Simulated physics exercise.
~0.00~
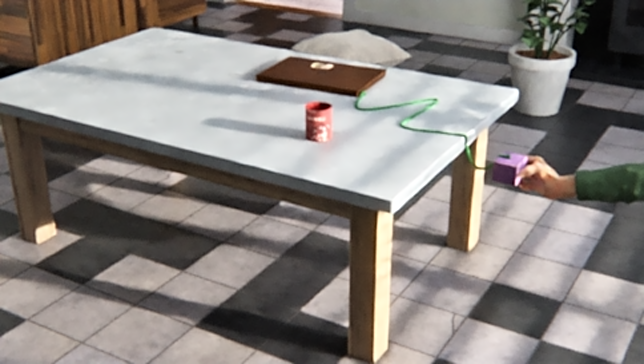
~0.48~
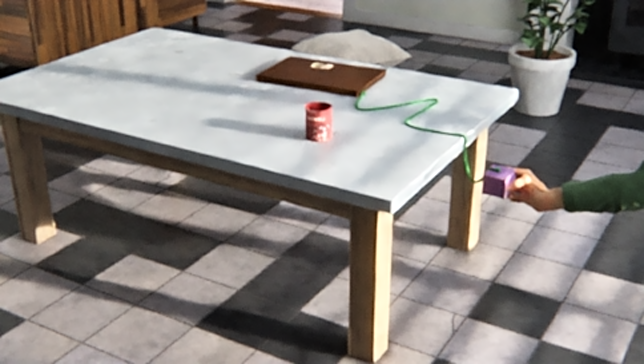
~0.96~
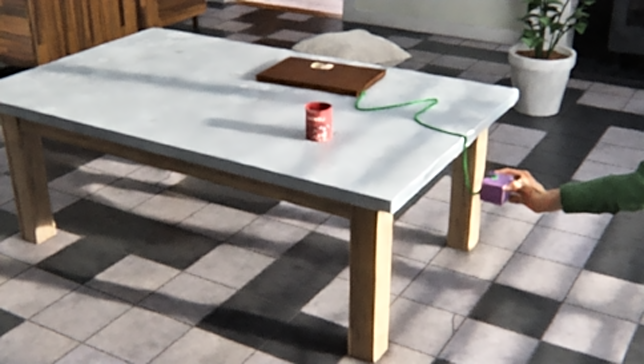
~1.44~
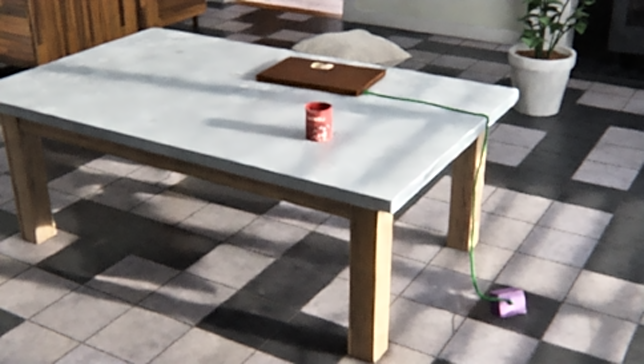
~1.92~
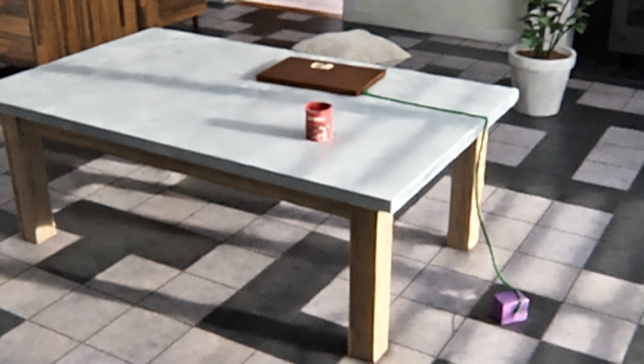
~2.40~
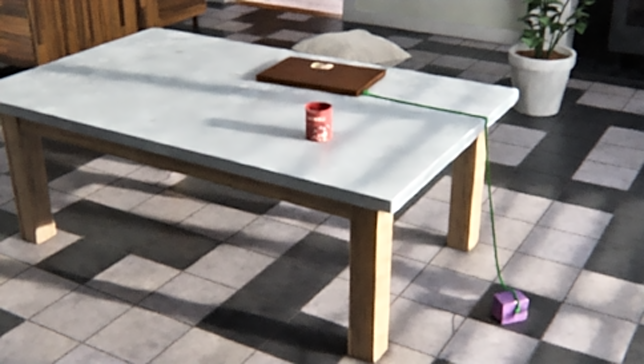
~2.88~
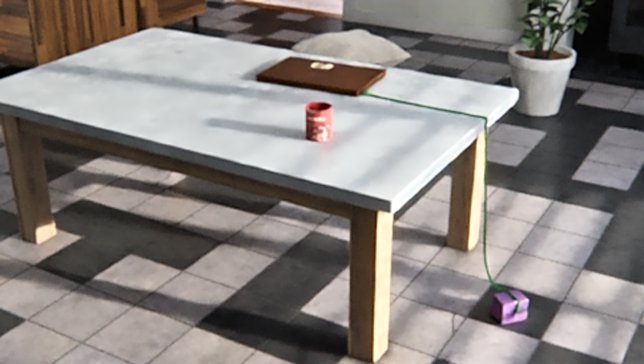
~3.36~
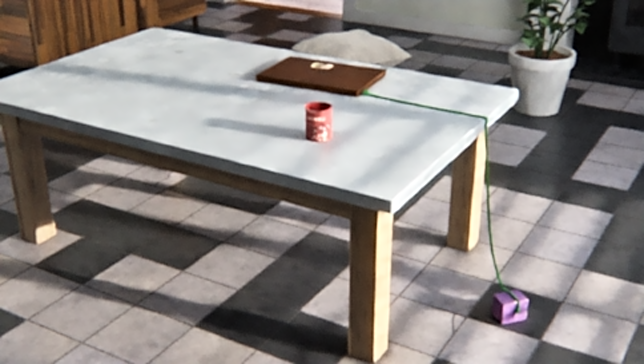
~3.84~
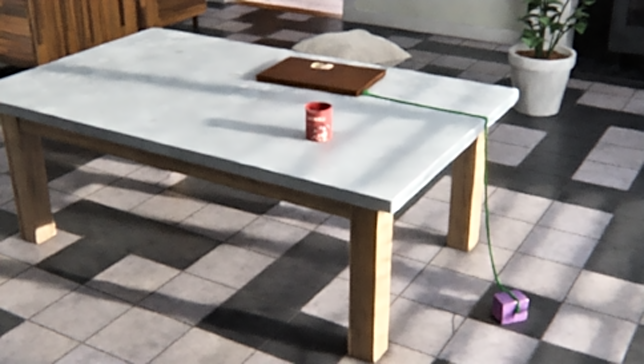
In this clip, a hand holds a purple block on a green cord beside a table with a brown laptop and a red cup, then lowers it slightly and lets go. The block drops to the tiled floor, pulling the cord straighter, and rests there while the laptop and cup stay put.
